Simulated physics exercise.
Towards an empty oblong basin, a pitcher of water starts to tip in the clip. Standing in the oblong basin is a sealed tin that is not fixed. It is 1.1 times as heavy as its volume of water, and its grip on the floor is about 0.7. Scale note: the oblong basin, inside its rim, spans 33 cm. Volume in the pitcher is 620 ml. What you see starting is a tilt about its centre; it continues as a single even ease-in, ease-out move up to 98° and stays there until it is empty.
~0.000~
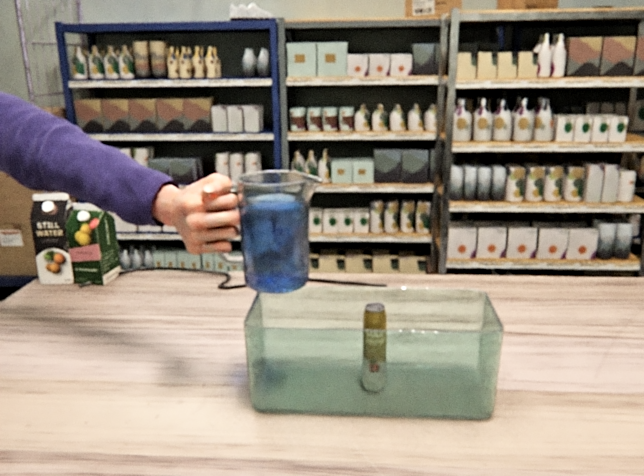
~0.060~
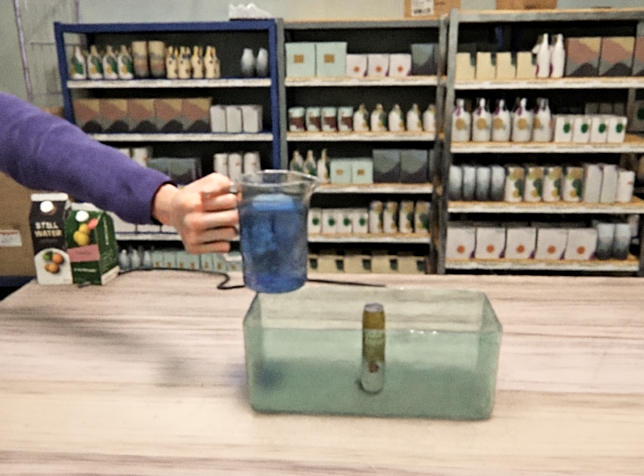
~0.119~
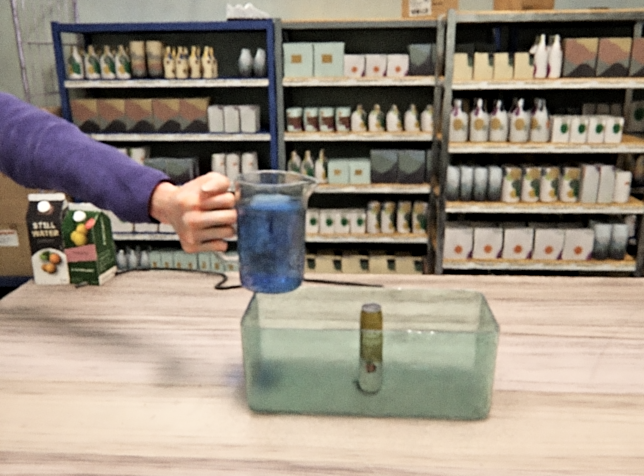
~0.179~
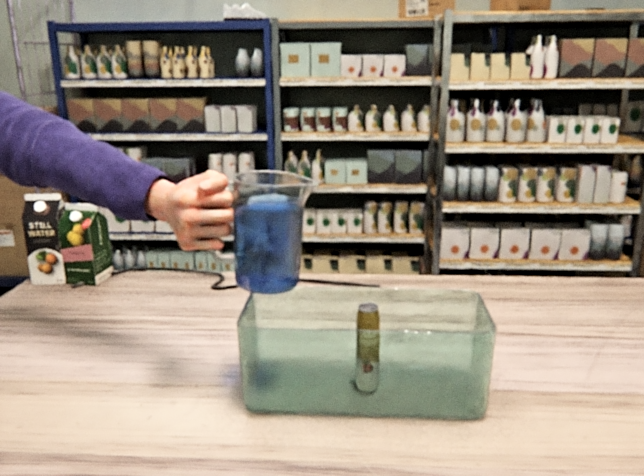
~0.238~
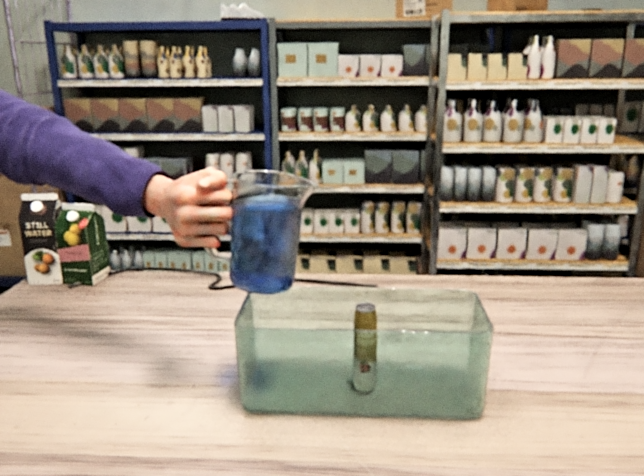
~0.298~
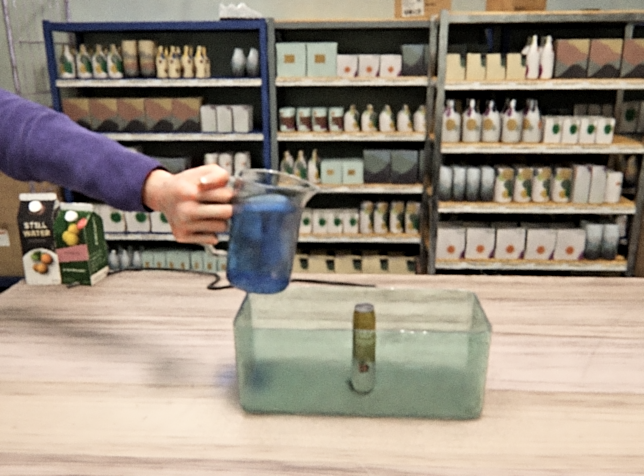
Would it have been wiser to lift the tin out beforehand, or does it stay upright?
It should have come out; it tips over.
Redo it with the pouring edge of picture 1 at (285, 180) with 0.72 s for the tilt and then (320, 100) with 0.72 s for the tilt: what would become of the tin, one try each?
First it stays on its base; then it stays on its base.
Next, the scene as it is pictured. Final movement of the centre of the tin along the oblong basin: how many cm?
In the end the tin's centre has shifted about 8.5 centimetres.
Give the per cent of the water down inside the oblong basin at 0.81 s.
At that time the basin holds about 0 per cent of the liquid.
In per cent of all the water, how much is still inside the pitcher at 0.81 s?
At that time about 94 in a hundred parts are still held.
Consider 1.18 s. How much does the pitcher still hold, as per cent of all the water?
About 58 % is still there.
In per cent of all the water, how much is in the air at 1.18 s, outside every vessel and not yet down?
Something like 14 per cent is in the air then.
After 0.81 s the tilt is 55° and 95 per cent is still to pour; the tin stands where it began.
After 1.18 s the tilt is 88° and 57 per cent is still to pour; the tin stands where it began.
After 1.57 s the tilt is 98° and 12 per cent is still to pour; the tin leans 11°.
After 1.99 s the tilt is 98° and 1 per cent is still to pour; the tin lies on its side.
In the end the tin lies on its side.
